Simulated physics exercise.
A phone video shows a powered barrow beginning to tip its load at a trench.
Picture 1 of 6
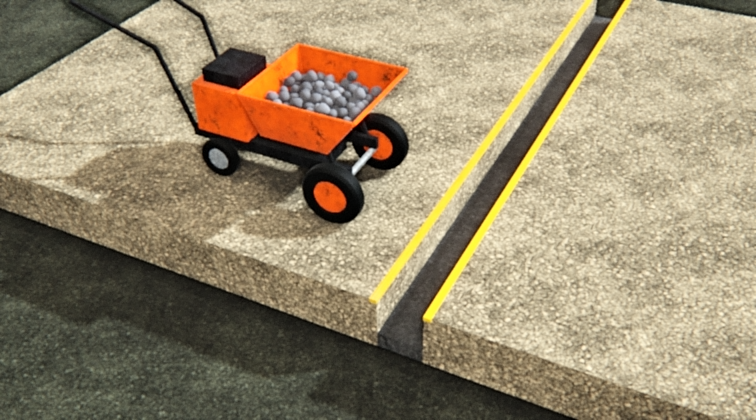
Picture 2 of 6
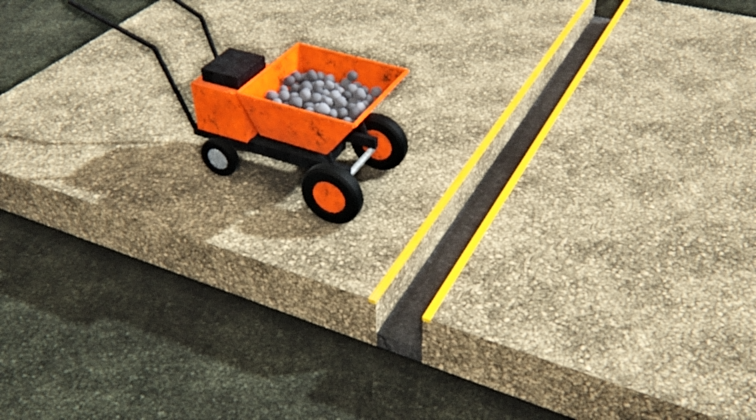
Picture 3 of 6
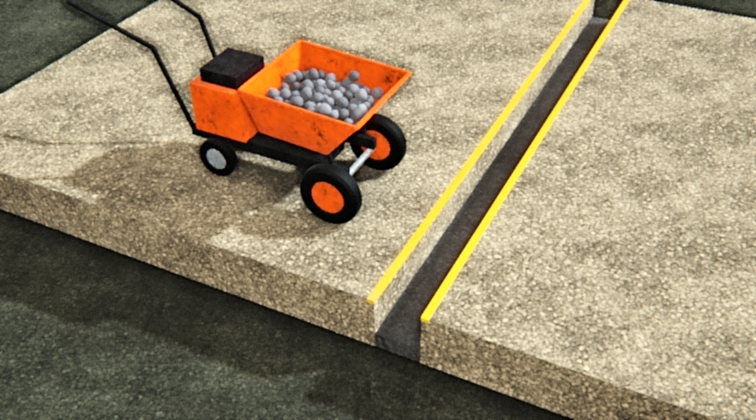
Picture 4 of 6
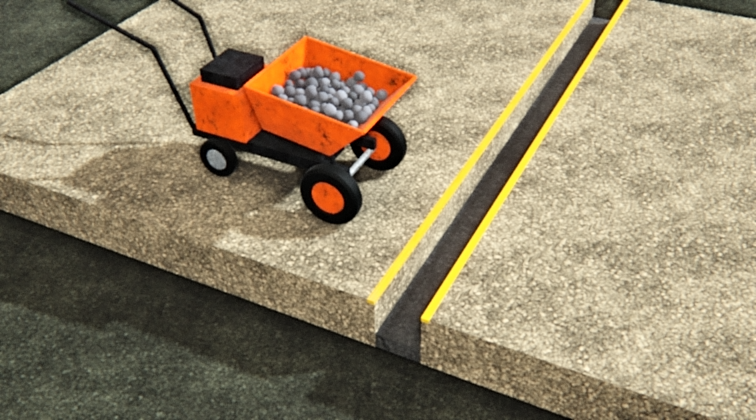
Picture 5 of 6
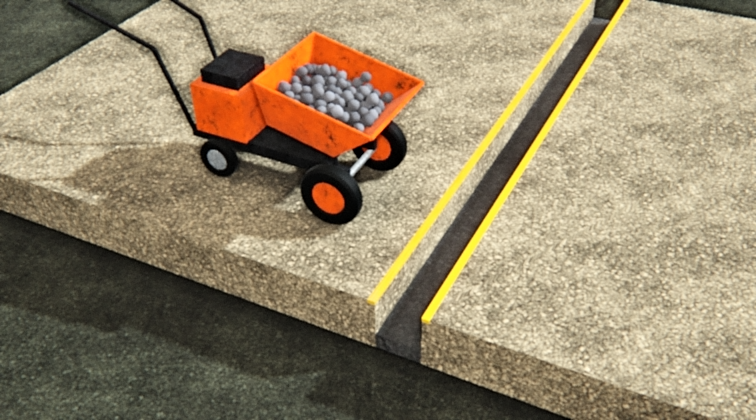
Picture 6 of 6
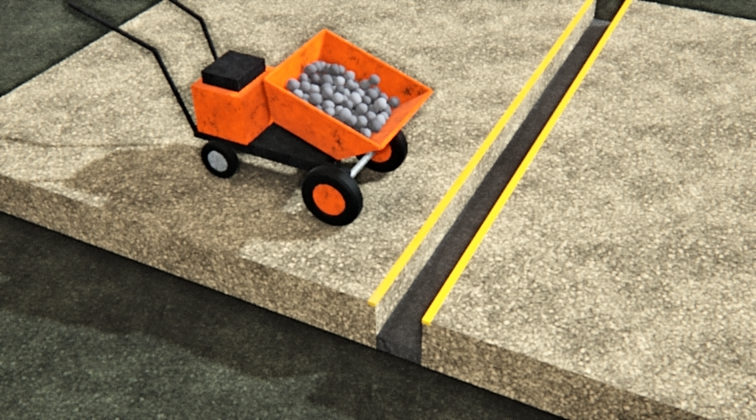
The orange skip of a small wheeled barrow, loaded with round grey stones, sat level at first, then slowly tilted forward toward a narrow, yellow-edged trench while the wheels stayed in place.
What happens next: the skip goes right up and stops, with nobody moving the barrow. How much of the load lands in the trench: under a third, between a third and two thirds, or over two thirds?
The trench ends up with a part larger than two thirds.
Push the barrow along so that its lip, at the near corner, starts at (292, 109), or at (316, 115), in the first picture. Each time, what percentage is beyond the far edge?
Roughly 0 per cent, then roughly 0 per cent.
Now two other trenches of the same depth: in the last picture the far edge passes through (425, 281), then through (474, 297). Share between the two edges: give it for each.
50 %, then 100 %.
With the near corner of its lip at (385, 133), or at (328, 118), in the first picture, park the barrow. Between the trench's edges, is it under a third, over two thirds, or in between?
Spot 1: Less than a third. Spot 2: Beyond two thirds.
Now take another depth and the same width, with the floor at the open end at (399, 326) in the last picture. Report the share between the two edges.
It would be close to 80 percent.
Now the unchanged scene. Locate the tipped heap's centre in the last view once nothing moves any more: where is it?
Somewhere close to (458, 249) in the last picture.
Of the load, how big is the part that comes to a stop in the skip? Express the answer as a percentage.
Result: Close to 0 per cent.
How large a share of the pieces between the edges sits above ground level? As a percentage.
I'd say around 0 percent.
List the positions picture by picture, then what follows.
The first picture shows lip of the skip at (353, 125), level; top of the load at (318, 92), round cobbles; first edge of the trench at (395, 268); far edge at (448, 285), the trench under half as wide as the skip, and about as deep as wide.
The second picture shows lip of the skip at (354, 126), level; top of the load at (318, 92).
The third picture shows lip of the skip at (356, 129), tipped barely; top of the load at (306, 93).
The fourth picture shows lip of the skip at (363, 133), tipped a little; top of the load at (299, 95).
The fifth picture shows lip of the skip at (371, 139), tipped a little; top of the load at (317, 89).
The sixth picture shows lip of the skip at (380, 148), tipped clearly; top of the load at (314, 91); first edge of the trench at (394, 271); far edge at (447, 288).
Soon after the last picture, skip tipped steeply; all in the skip.
A little later, skip tipped right over; about two thirds in the skip; about a quarter in or heaped over the trench; a stray few falling.
Later still, skip tipped right over; a stray few in the skip; nearly all in or heaped over the trench; a small part beyond it.
At rest, skip tipped right over; nearly all in or heaped over the trench; a small part beyond it.
